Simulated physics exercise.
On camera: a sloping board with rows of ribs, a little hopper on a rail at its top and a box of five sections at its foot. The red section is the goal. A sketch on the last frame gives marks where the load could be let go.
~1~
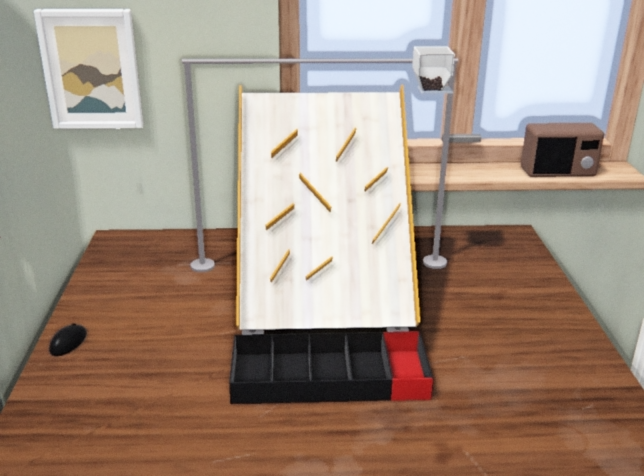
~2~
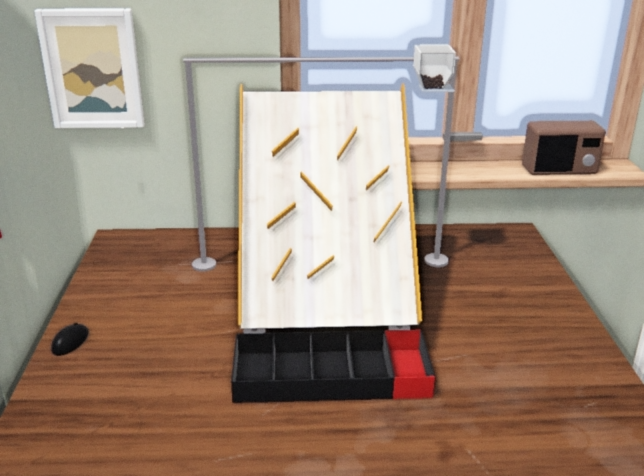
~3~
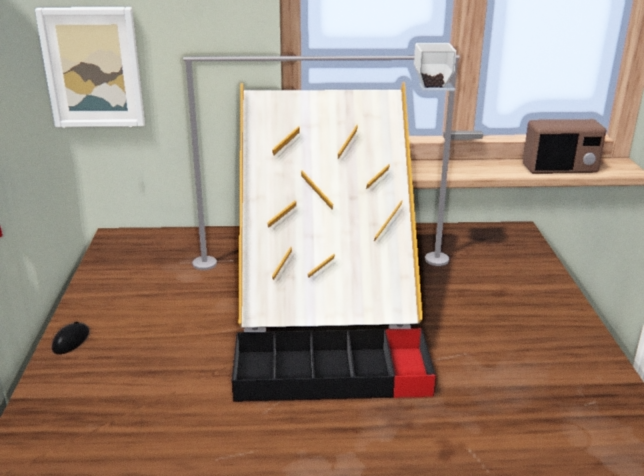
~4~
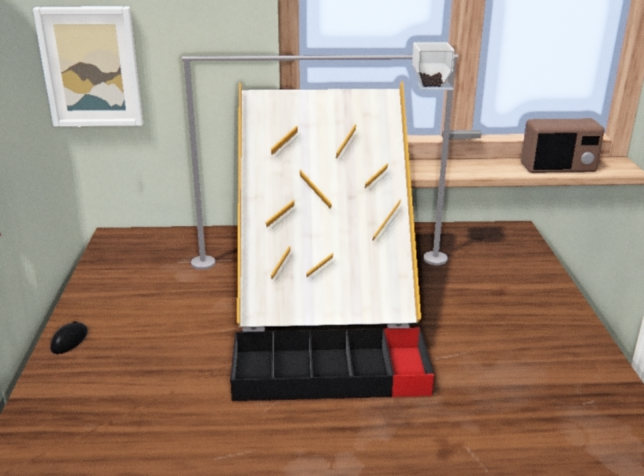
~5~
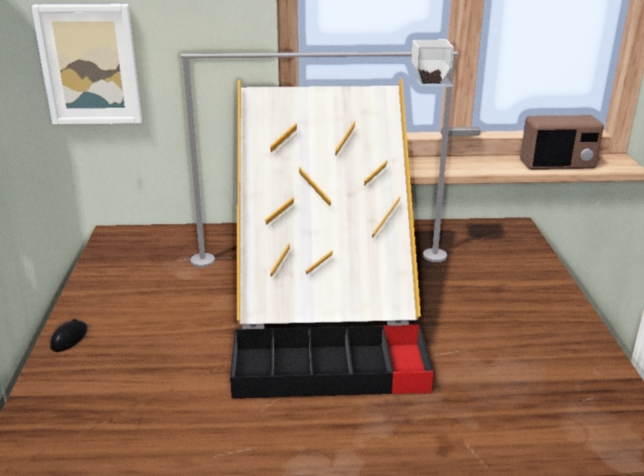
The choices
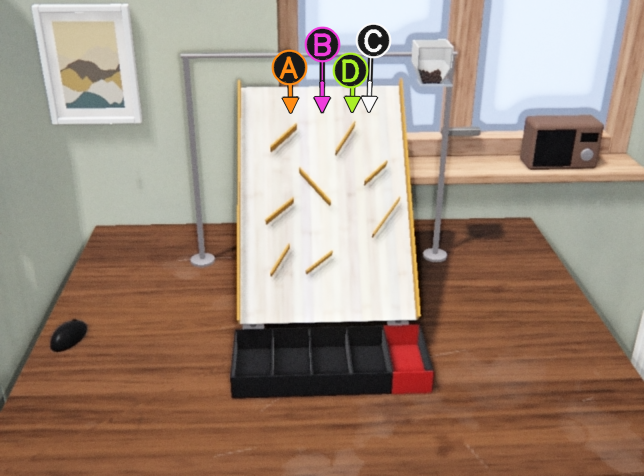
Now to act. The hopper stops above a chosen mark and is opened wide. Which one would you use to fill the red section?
Choose B.
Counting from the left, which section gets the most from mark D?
The fourth.
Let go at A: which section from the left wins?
The first.
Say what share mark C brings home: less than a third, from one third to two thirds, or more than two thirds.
Less than a third.
On the marked copy, mark A meets the board at (290, 107); mark B meets the board at (322, 106); mark C meets the board at (369, 106); mark D meets the board at (352, 106).
If A is chosen, a small part in the red section, most in other sections, a small part outside the box.
If B is chosen, about a third in the red section, about half in other sections, a small part outside the box.
If C is chosen, a small part in the red section, most in other sections, a small part outside the box.
If D is chosen, a small part in the red section, most in other sections, a small part outside the box.
